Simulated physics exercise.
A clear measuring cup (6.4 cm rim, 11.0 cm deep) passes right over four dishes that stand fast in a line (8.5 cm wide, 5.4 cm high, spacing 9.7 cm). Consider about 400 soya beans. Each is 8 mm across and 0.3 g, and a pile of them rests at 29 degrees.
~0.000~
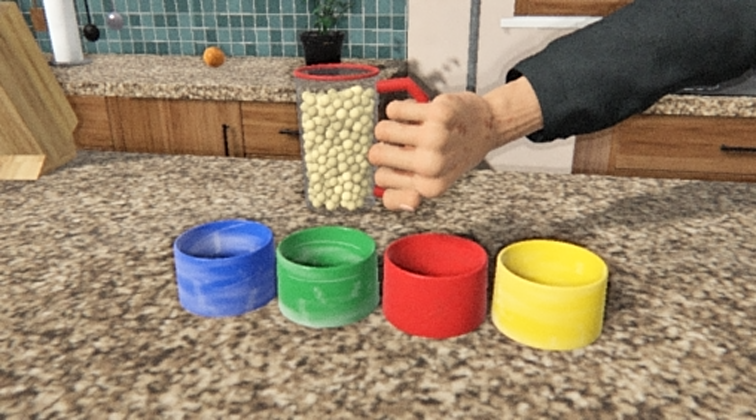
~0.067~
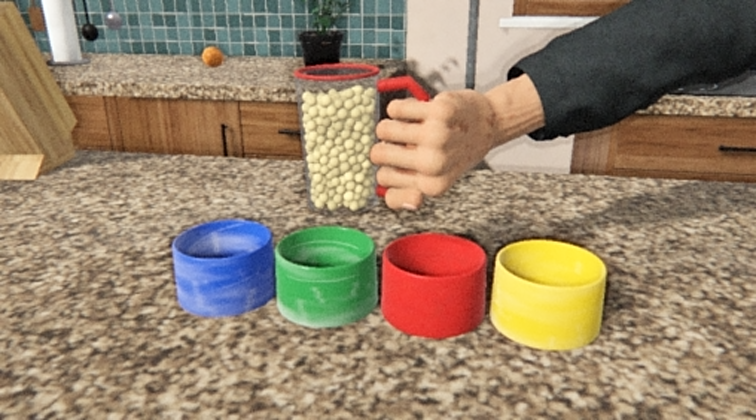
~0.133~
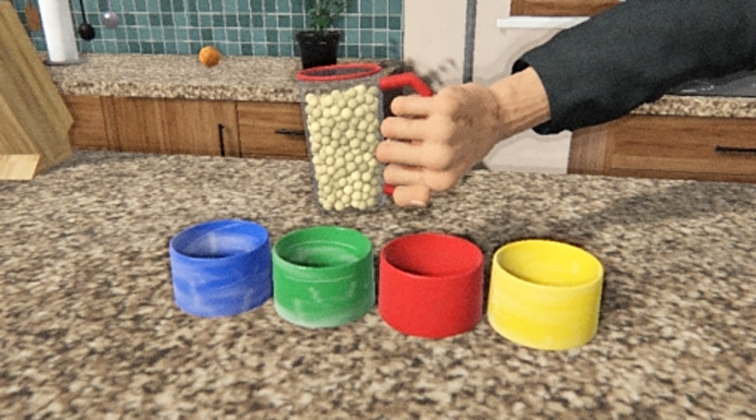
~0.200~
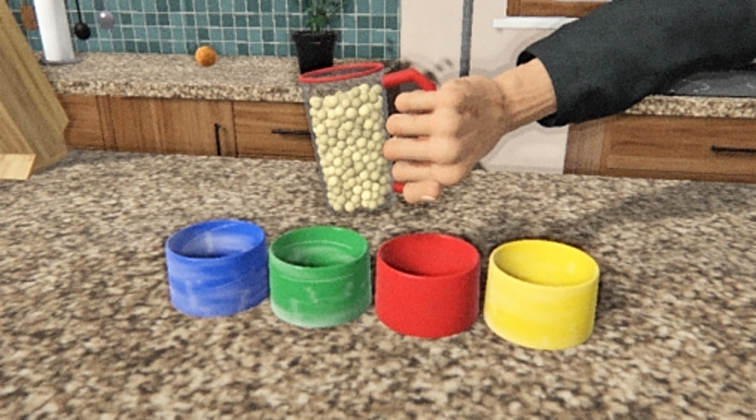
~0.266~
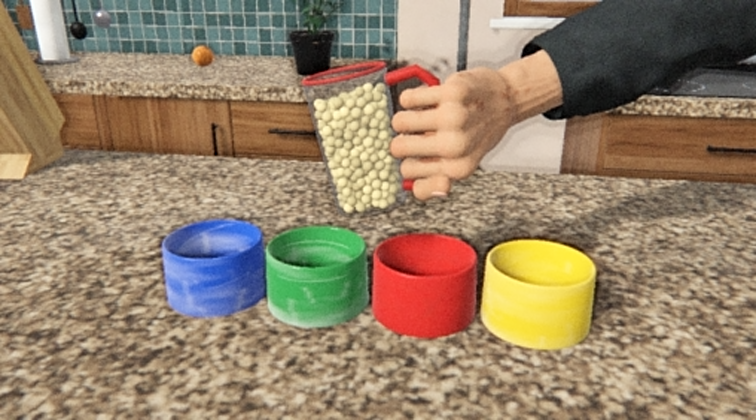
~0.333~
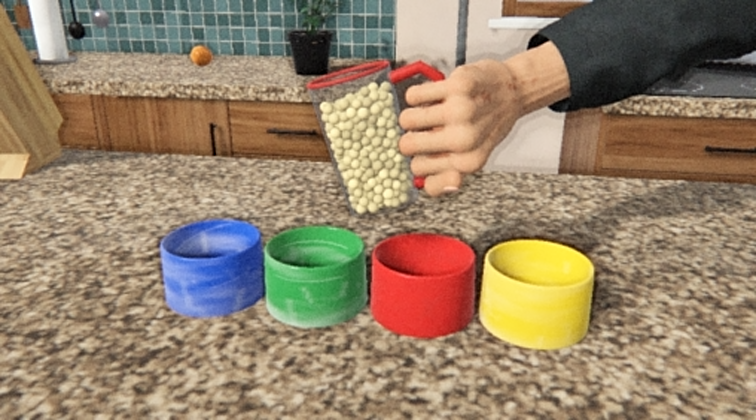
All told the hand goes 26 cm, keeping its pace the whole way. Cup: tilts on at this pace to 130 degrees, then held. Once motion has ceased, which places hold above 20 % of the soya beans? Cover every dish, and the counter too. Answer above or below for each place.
Red: Below, blue: Below, green: Below, yellow: Above, counter: Below.
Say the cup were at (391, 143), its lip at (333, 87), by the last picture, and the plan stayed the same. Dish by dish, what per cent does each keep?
Red 0; blue 0; green 0; yellow 100.
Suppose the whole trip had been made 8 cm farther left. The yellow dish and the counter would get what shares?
The yellow one would get 0 and the counter 20.
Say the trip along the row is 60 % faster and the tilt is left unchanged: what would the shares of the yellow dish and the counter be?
In that case yellow 100; counter 0.
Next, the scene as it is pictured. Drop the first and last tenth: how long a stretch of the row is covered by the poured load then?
That stretch measures near 5 centimetres.
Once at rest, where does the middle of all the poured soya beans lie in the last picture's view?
I'd put it at about (536, 288).
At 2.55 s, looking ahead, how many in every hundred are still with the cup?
Roughly 0 in a hundred.
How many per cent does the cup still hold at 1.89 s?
About 85 per cent.
After 1.26 s, tilt 68 degrees; cup holds 100 %.
After 1.89 s, tilt 104 degrees; cup holds 85 %, yellow 10 %.
After 2.55 s, tilt 130 degrees; cup holds 0 %, red 5 %, yellow 95 %.
At rest (3.0 s), red 5 %, blue 0 %, green 0 %, yellow 95 %, counter 5 %.
